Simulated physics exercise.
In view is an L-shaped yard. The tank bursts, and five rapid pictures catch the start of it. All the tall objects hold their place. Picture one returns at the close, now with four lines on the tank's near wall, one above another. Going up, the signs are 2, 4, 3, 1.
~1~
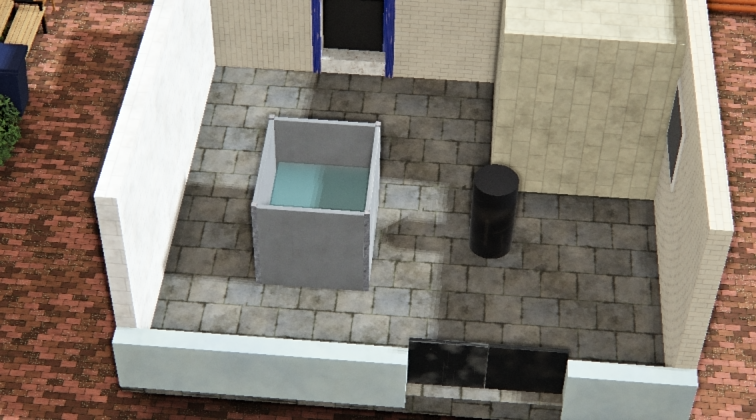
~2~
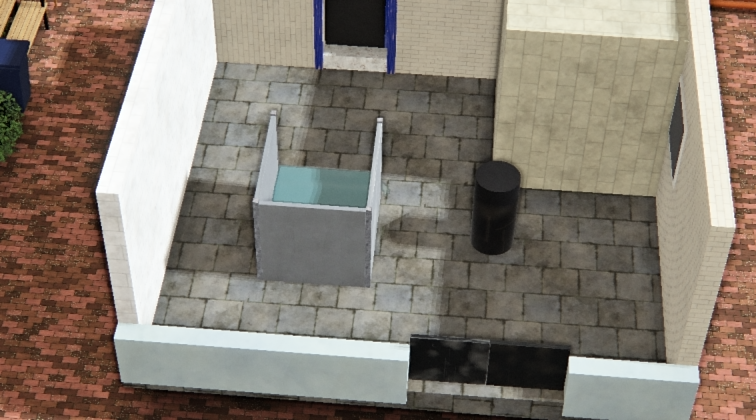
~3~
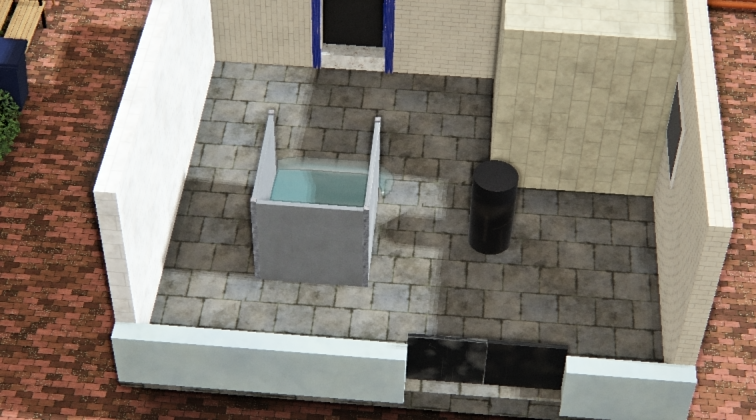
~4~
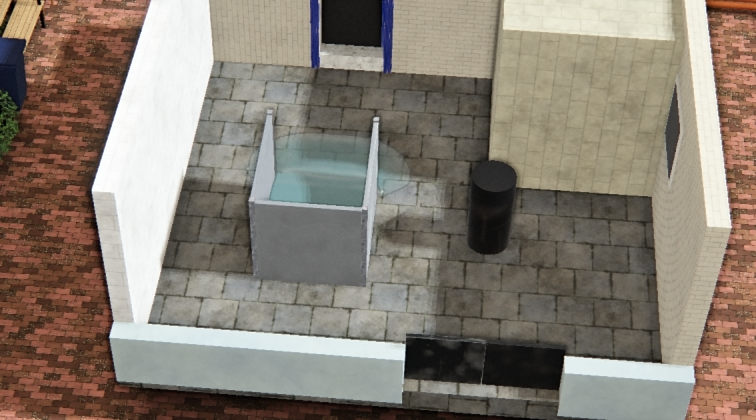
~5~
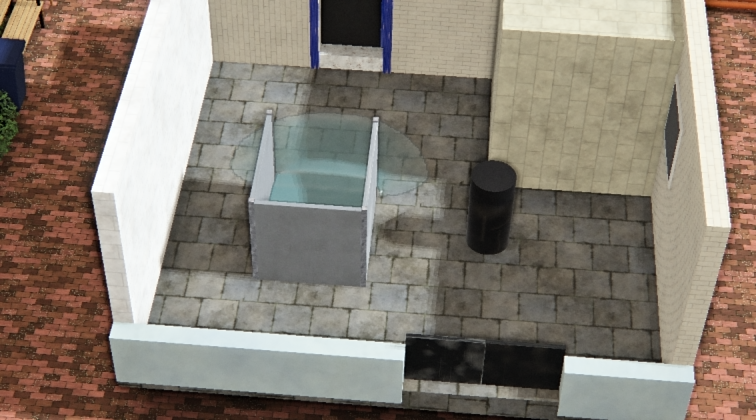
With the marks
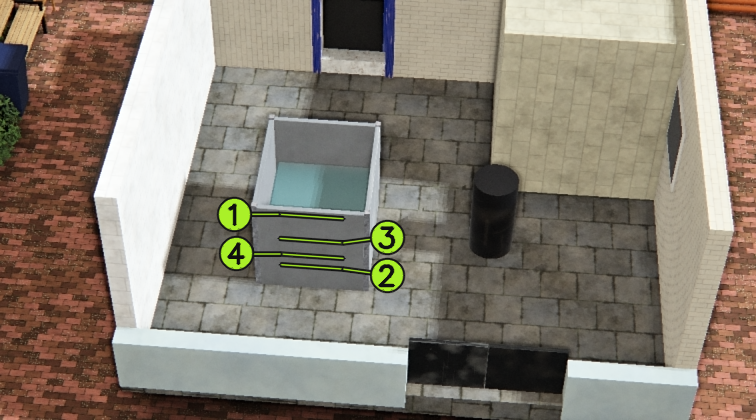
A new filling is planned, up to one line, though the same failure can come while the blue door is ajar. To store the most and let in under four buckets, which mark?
Take 4.
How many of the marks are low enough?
Two of them.
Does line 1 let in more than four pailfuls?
Yes, that goes wrong.
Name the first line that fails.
Here it is line 3.
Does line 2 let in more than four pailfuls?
No, that is safe.
In lime, 1 at (310, 216); 2 at (312, 266); 3 at (311, 240); 4 at (311, 256); from the bottom up 2, 4, 3, 1.
With 1, dozens of bucketfuls pour in.
With 2, nothing gets over.
With 3, about 9 bucketfuls get in.
With 4, a splash gets over, under a bucket.
